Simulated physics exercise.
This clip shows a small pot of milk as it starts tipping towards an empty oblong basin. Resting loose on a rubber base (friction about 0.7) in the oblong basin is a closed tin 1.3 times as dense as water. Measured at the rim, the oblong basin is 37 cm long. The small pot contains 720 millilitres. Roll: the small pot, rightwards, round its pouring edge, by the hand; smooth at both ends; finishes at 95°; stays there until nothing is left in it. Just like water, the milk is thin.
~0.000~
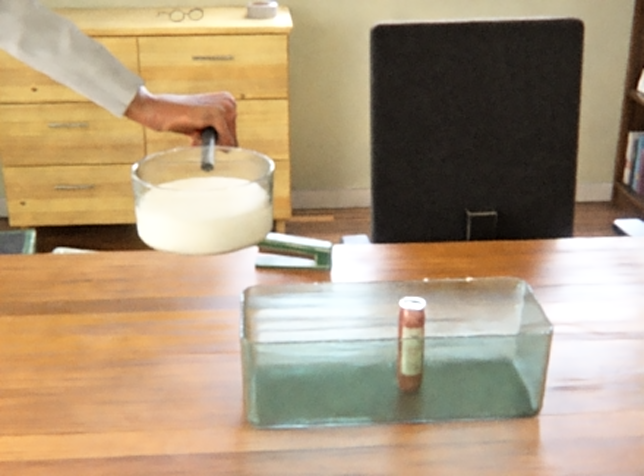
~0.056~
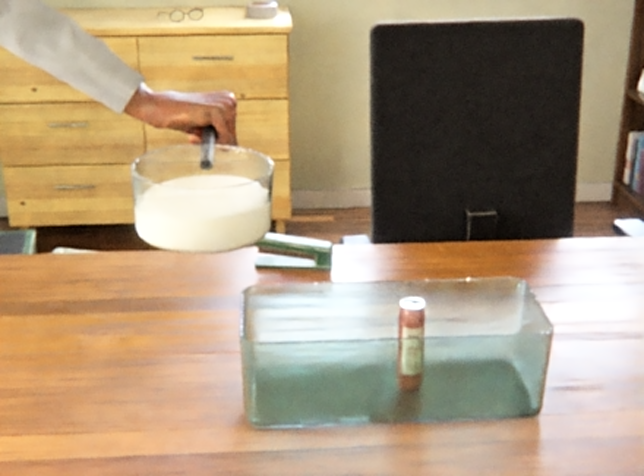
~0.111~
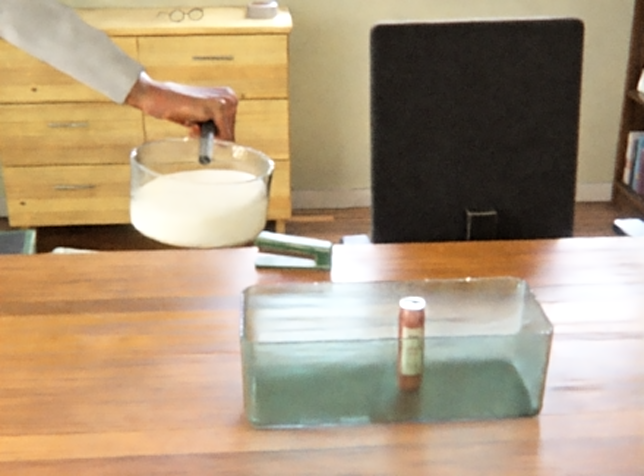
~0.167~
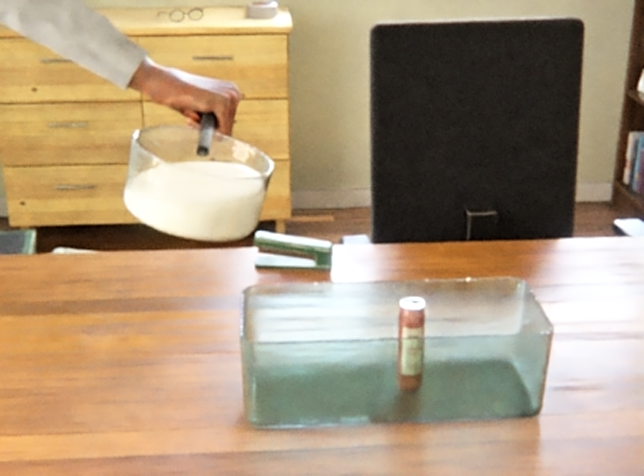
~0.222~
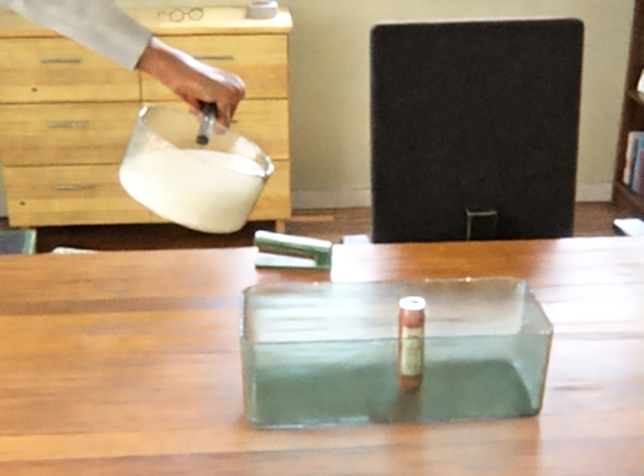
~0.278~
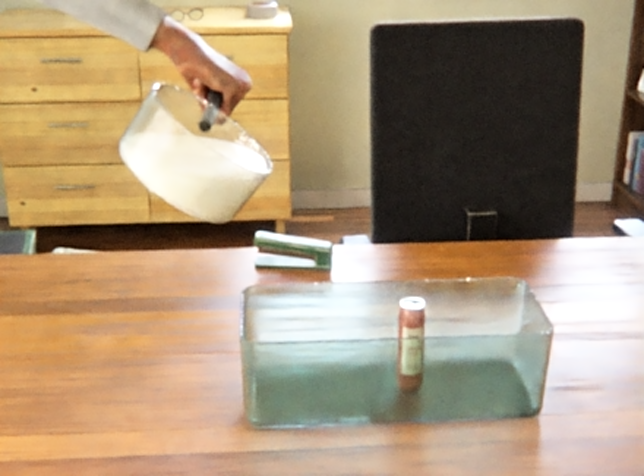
The footage shows a hand holding a small clear pot of milk above a wooden table, level at first, then steadily tilting it rightward, while an oblong glass basin and a small red-labelled container stay still.
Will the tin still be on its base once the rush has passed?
It's going to overturn.
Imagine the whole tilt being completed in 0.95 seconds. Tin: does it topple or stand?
In that case the tin stays vertical.
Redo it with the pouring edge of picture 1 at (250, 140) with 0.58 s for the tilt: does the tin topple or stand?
Then it topples.
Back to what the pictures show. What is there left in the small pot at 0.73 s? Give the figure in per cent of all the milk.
Roughly 12 per cent.
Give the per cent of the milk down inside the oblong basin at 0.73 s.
Roughly 56 %.
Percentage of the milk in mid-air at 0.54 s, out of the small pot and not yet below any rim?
Around 52 in a hundred.
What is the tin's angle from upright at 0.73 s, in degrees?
The tilt is near 5°.
After 0.54 s the tilt is 88° and 47 per cent is still to pour; the tin stands where it began.
After 0.73 s the tilt is 95° and 11 per cent is still to pour; the tin leans 4°.
After 0.93 s the tilt is 95° and 3 per cent is still to pour; the tin leans 54°.
After 1.15 s the tilt is 95° and 1 per cent is still to pour; the tin lies on its side.
In the end the tin lies on its side.
